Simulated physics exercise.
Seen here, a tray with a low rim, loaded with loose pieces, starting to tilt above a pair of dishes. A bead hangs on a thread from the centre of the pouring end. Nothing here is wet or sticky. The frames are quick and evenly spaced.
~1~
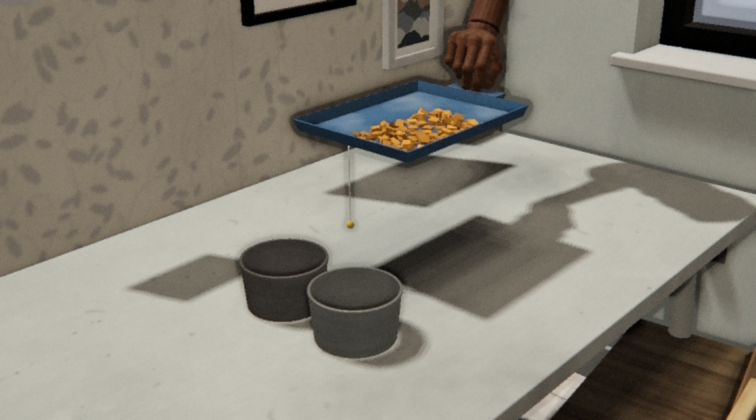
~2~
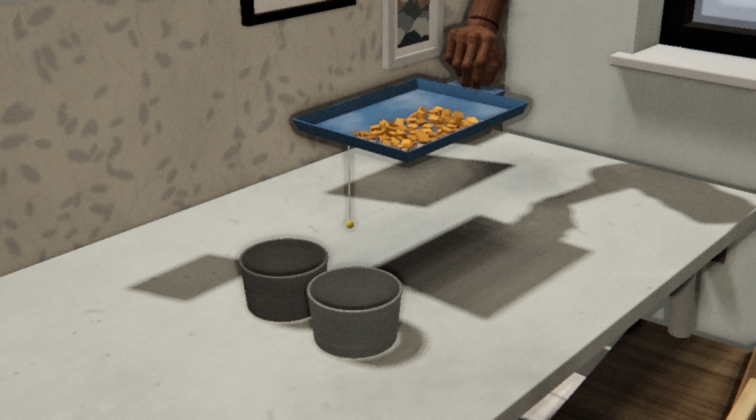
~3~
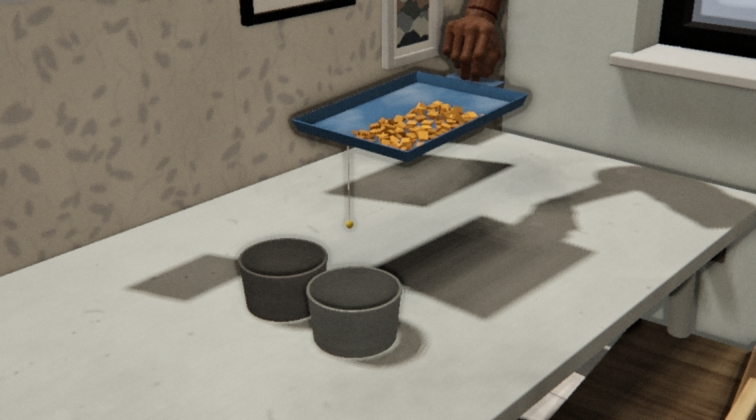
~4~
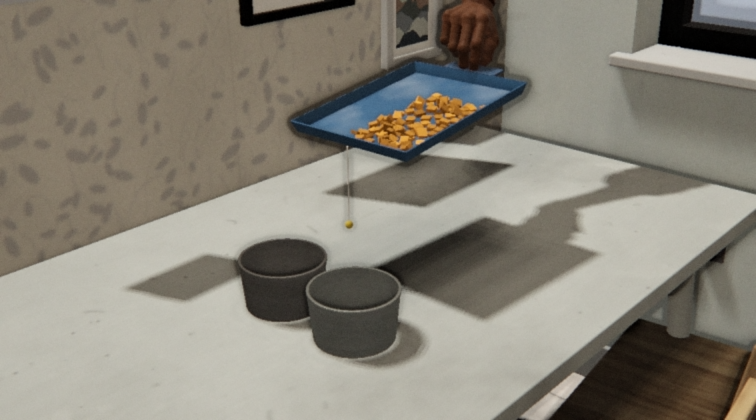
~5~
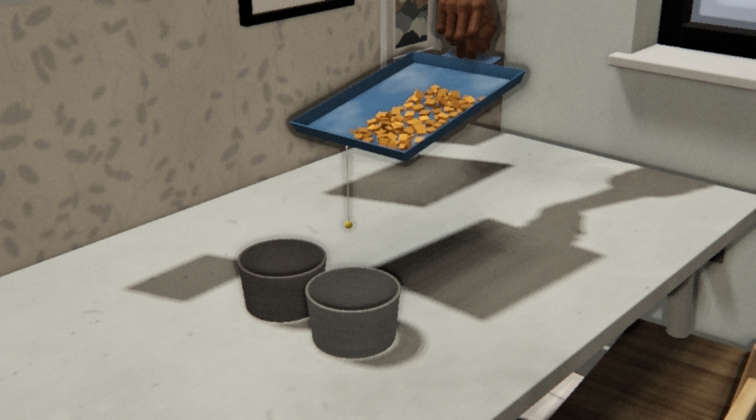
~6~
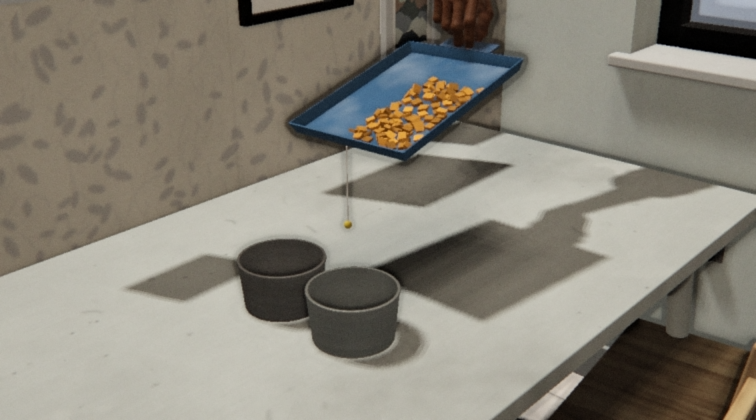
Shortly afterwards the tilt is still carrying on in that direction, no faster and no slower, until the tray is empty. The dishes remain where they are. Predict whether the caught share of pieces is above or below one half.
Below one half.
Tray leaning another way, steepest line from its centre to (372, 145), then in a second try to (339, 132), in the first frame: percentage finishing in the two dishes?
Respectively close to 10 and 0 in a hundred.
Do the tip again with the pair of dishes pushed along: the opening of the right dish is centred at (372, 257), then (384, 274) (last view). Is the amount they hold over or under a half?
Beyond half, then beyond half.
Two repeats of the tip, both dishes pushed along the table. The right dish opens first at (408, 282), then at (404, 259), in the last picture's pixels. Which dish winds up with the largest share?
In the first try it's the leftmost dish, and in the second it's the leftmost dish.
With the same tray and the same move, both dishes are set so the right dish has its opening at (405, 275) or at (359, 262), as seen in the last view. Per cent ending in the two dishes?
The first try gives 70 per cent, the second 90 per cent.
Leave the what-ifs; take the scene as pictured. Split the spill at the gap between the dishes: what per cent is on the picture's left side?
Left fraction: Around 30 per cent.
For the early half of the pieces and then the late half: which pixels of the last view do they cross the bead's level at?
Earlier portion about (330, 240); later portion about (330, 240).
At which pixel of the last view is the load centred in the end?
(322, 292).
Just after the last frame, tray tipped steeply; every one on the tray.
A moment on, tray tipped right over; roughly two thirds on the tray; just a few in the right dish; about a tenth in the left dish; about a tenth outside both; about a tenth in the air.
Further on, tray tipped past a quarter turn; about a tenth in the right dish; roughly a quarter in the left dish; roughly two thirds outside both.
When it is over, tray tipped past a quarter turn; about a tenth in the right dish; roughly a quarter in the left dish; roughly two thirds outside both.
